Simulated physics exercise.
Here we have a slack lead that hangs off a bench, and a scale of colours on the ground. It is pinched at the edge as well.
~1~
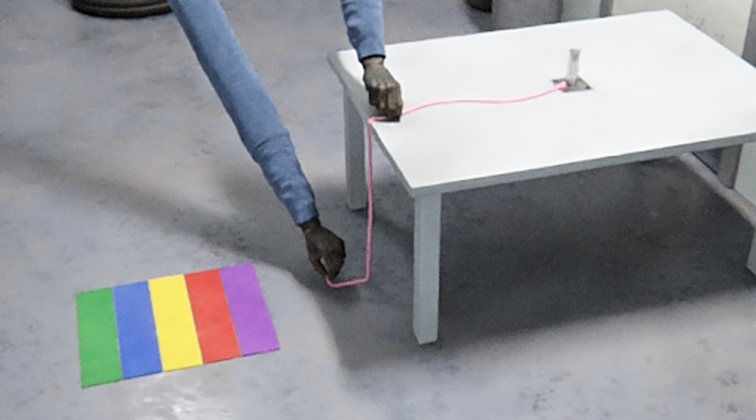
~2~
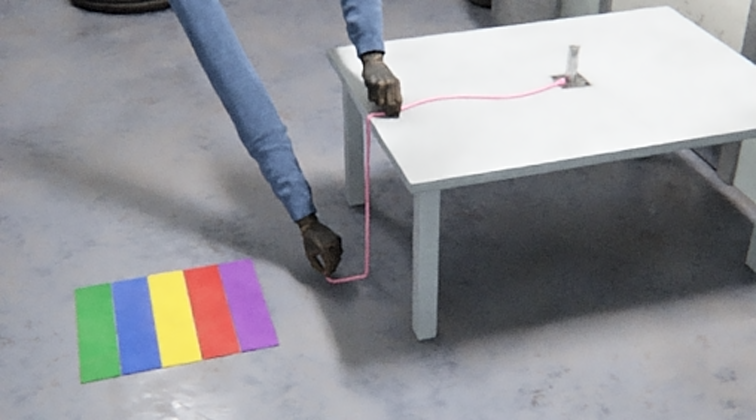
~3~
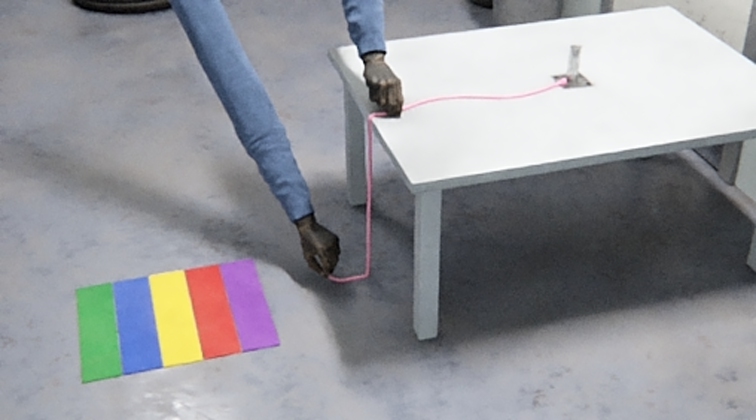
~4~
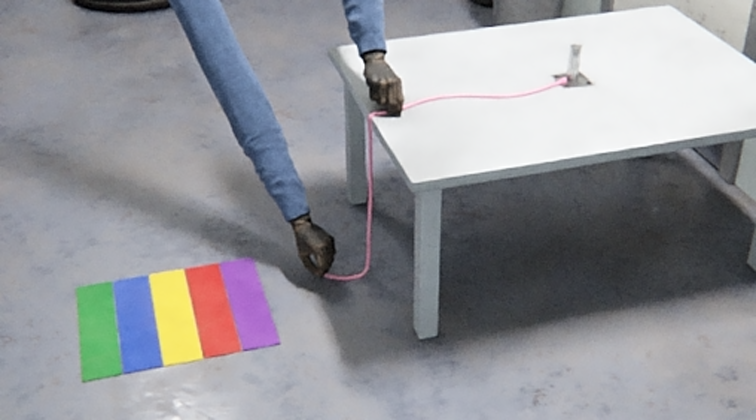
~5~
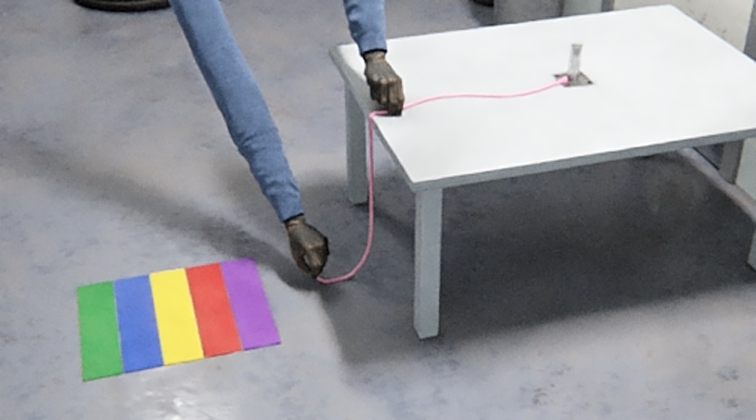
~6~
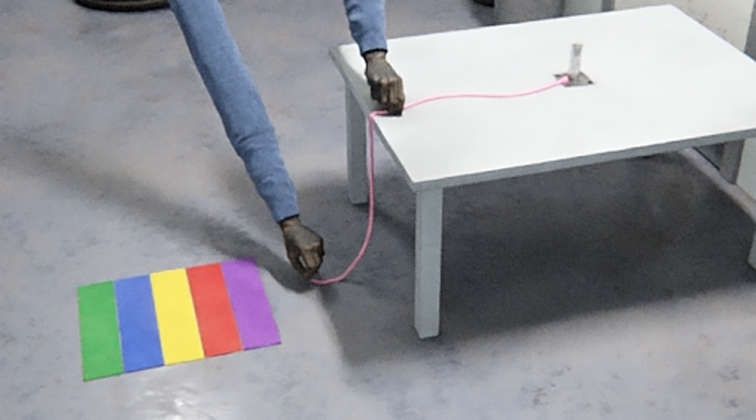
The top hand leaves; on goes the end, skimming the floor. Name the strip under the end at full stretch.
The end stops over the red strip.
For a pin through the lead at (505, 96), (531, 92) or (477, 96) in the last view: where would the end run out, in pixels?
In that order: (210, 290), (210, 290) and (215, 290).
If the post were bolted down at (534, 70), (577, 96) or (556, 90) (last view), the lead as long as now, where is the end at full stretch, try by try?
The places are (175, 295), (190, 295) and (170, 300).
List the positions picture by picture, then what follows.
In the first picture, end (328, 276); purple (257, 335); red (219, 342); yellow (180, 350); blue (140, 357); green (100, 365).
In the second picture, end (325, 272); lead through (541, 90) (476, 97) (406, 107) (368, 146) (368, 208) (367, 265).
In the third picture, end (323, 273).
In the fourth picture, end (318, 273); lead through (543, 89) (477, 96) (407, 106) (371, 145) (370, 207) (368, 263).
In the fifth picture, end (312, 273).
In the sixth picture, end (307, 274); lead through (544, 89) (478, 96) (408, 105) (372, 145) (372, 206) (355, 262).
Soon after, end near (260, 282); over purple.
Then, end near (228, 288); over red.
At full stretch, end near (208, 292); over red. It gets as far as the red strip.
